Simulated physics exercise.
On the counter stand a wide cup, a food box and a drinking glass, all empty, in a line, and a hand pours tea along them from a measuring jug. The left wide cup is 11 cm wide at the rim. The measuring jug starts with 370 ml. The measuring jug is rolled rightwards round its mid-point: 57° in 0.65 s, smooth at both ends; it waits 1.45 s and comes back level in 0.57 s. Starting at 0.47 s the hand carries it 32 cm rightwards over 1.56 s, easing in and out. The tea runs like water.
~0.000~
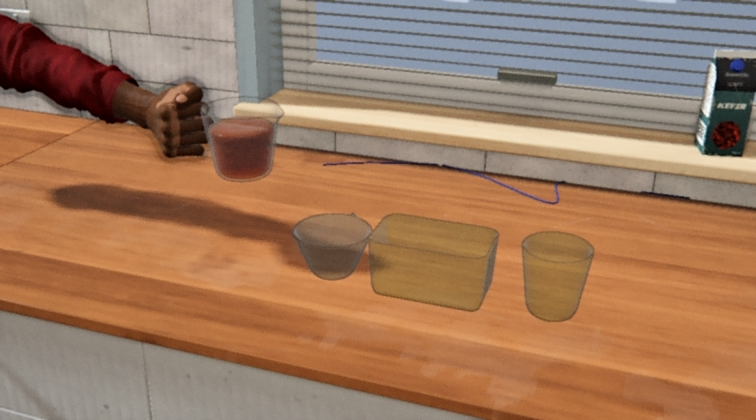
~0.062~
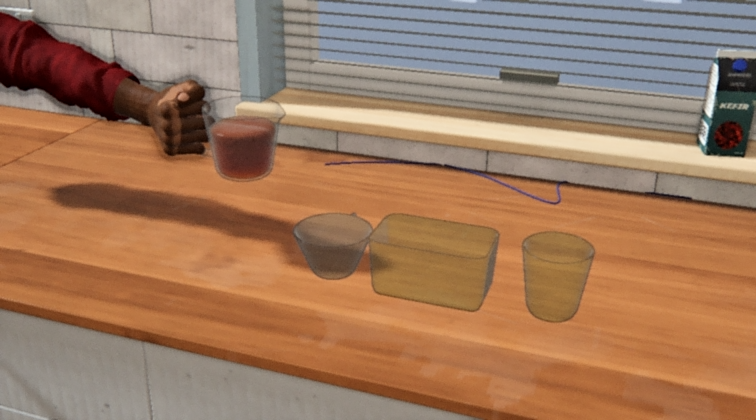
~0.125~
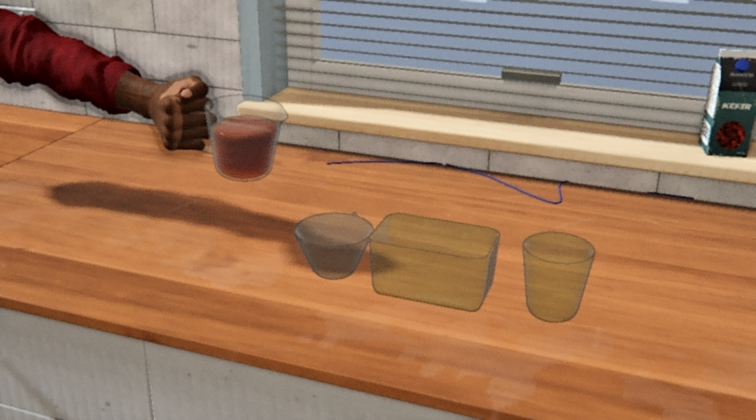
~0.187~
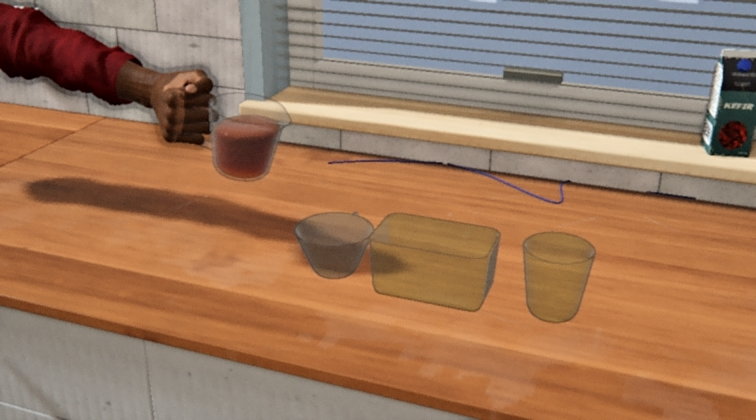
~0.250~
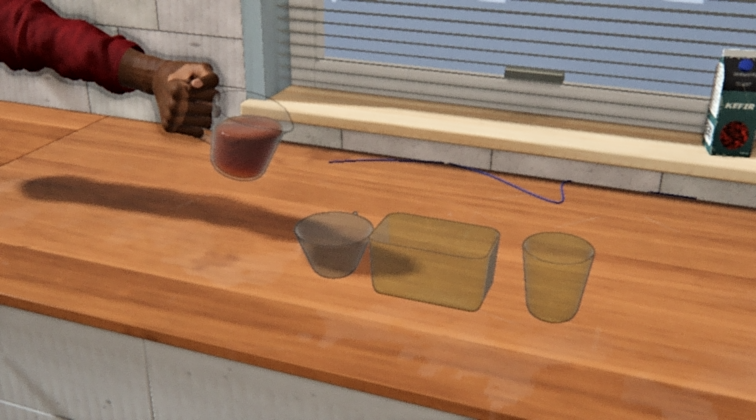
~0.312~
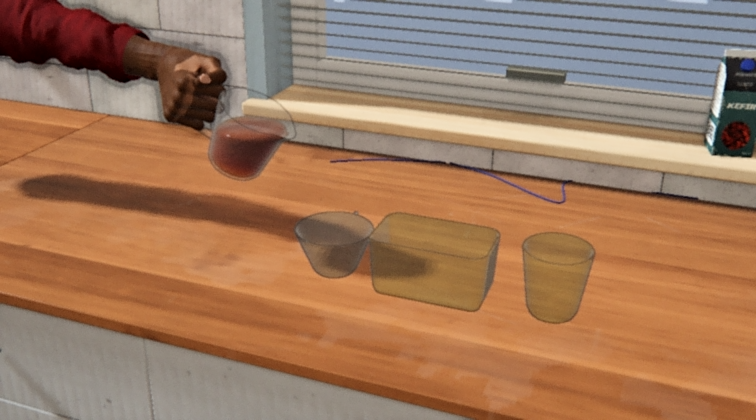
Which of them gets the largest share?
The left one catches the most.
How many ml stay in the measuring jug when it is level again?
Some 110 ml.
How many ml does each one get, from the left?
About 100 ml left, 70 ml middle, 30 ml right.
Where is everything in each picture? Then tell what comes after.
The first frame shows tilt 0°; pouring edge (283, 114); surface from (214, 121) to (274, 129); the left wide cup's rim runs from (296, 225) to (369, 237); the middle food box's rim runs from (377, 227) to (493, 246); the right drinking glass's rim runs from (523, 243) to (593, 254).
The second frame shows tilt 1°; pouring edge (284, 115); surface from (216, 120) to (274, 128).
The third frame shows tilt 5°; pouring edge (287, 118); surface from (217, 120) to (277, 129).
The fourth frame shows tilt 11°; pouring edge (290, 123); surface from (220, 120) to (279, 129).
The fifth frame shows tilt 18°; pouring edge (292, 130); surface from (220, 121) to (283, 130).
The sixth frame shows tilt 27°; pouring edge (295, 137); surface from (222, 122) to (288, 132).
By 0.97 s the tilt is 57° and from the left they hold 100 ml, 0 ml, 0 ml, the measuring jug 215 ml, and 10 ml is on the counter.
By 1.45 s the tilt is 57° and from the left they hold 105 ml, 55 ml, 0 ml, the measuring jug 160 ml, and 35 ml is on the counter.
By 1.95 s the tilt is 57° and from the left they hold 105 ml, 70 ml, 15 ml, the measuring jug 120 ml, and 50 ml is on the counter.
By 2.50 s the tilt is 12° and from the left they hold 105 ml, 70 ml, 30 ml, the measuring jug 110 ml, and 55 ml is on the counter.
At rest from the left they hold 105 ml, 70 ml, 30 ml, the measuring jug 110 ml, and 55 ml is on the counter.
